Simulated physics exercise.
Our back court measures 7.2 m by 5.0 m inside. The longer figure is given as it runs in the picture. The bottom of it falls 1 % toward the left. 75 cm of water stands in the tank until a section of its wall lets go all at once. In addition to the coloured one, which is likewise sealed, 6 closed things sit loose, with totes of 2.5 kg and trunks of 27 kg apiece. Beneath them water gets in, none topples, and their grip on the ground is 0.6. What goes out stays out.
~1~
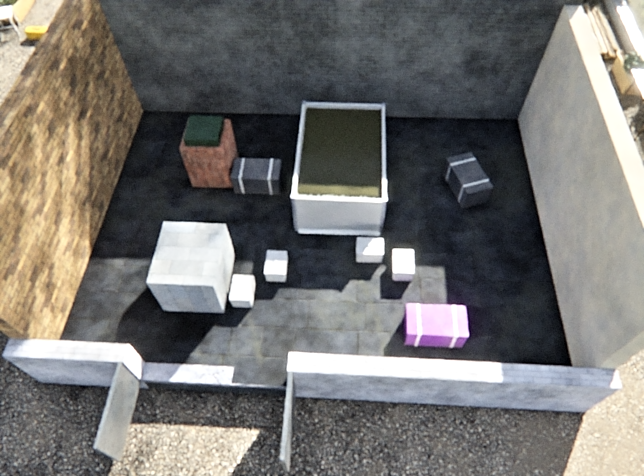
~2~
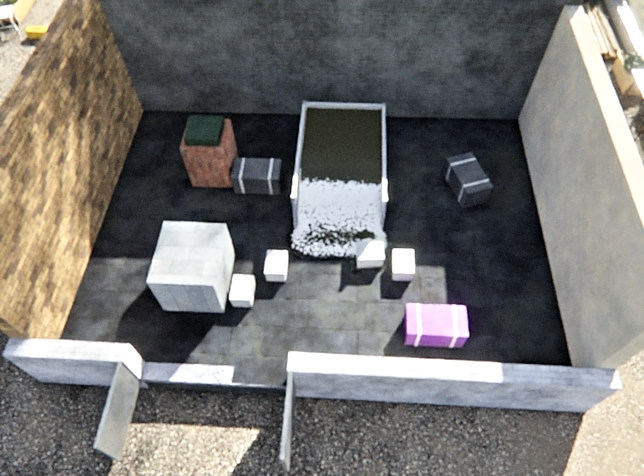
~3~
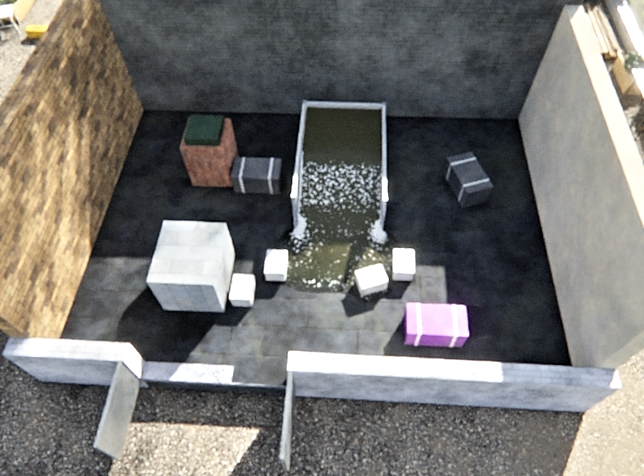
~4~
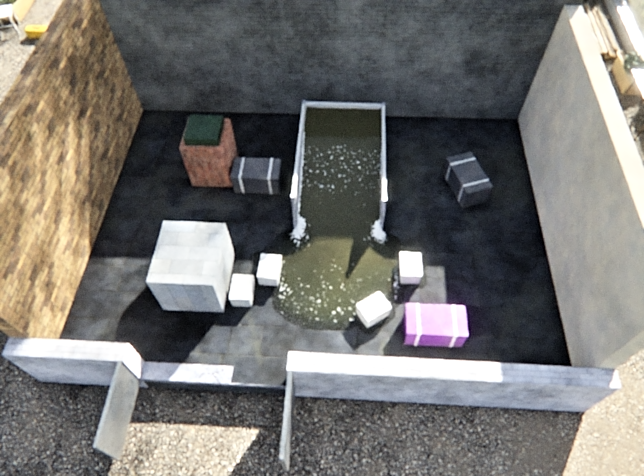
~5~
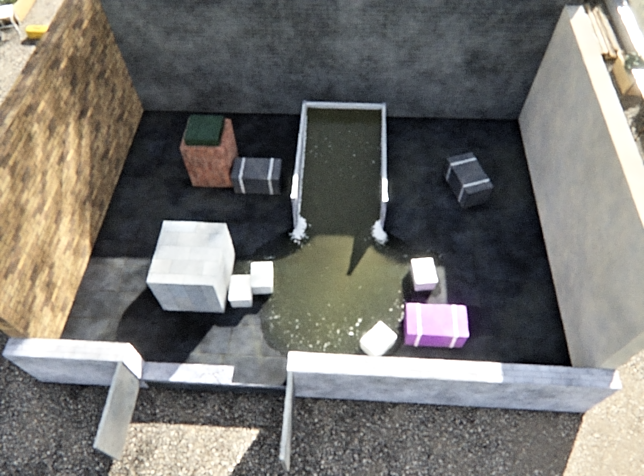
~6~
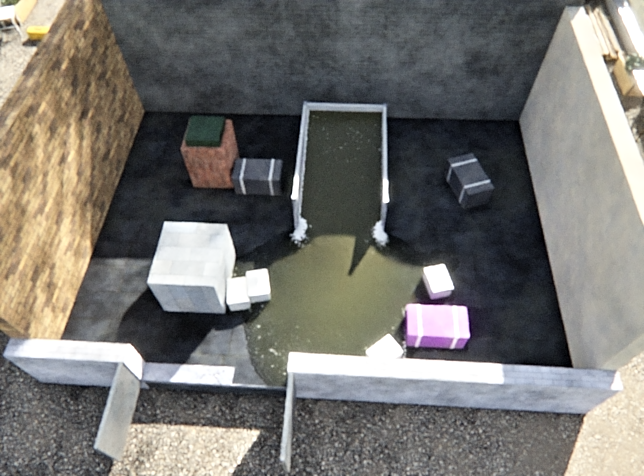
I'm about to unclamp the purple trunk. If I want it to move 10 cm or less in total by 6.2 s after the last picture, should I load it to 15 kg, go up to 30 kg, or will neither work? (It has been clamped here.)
Neither will work.
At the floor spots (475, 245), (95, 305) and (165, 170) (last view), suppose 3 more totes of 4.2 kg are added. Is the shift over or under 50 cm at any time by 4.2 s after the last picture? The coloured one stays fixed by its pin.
In order: Farther, then farther, then not as far.
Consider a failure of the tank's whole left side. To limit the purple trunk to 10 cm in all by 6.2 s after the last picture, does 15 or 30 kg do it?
With that failure, the big mass alone works.
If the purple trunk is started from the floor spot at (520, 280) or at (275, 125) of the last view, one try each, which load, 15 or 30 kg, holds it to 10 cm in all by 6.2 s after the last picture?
At the first place nothing works, and at the second the small mass does it.
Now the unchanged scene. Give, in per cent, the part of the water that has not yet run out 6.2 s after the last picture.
About 62 in a hundred parts of the water.
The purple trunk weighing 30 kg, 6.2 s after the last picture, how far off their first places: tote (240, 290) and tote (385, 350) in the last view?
The first is washed out and the second has shifted 350 centimetres.
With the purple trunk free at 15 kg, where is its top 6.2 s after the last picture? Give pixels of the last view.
Near (413, 175).
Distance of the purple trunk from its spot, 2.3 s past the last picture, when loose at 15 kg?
140 cm.
Then, 0.6 s after the last picture the purple trunk would be 49 cm from its start with 15 kg and 23 cm from its start with 30 kg; 9 cm of water round it then.
Then, 2.3 s after the last picture the purple trunk would be 142 cm from its start with 15 kg and 156 cm from its start with 30 kg; 12 cm of water round it then.
Then, 4.2 s after the last picture the purple trunk would be 248 cm from its start with 15 kg and 228 cm from its start with 30 kg; 5 cm of water round it then.
Then, 6.2 s after the last picture the purple trunk would be 258 cm from its start with 15 kg and 228 cm from its start with 30 kg; 4 cm of water round it then.
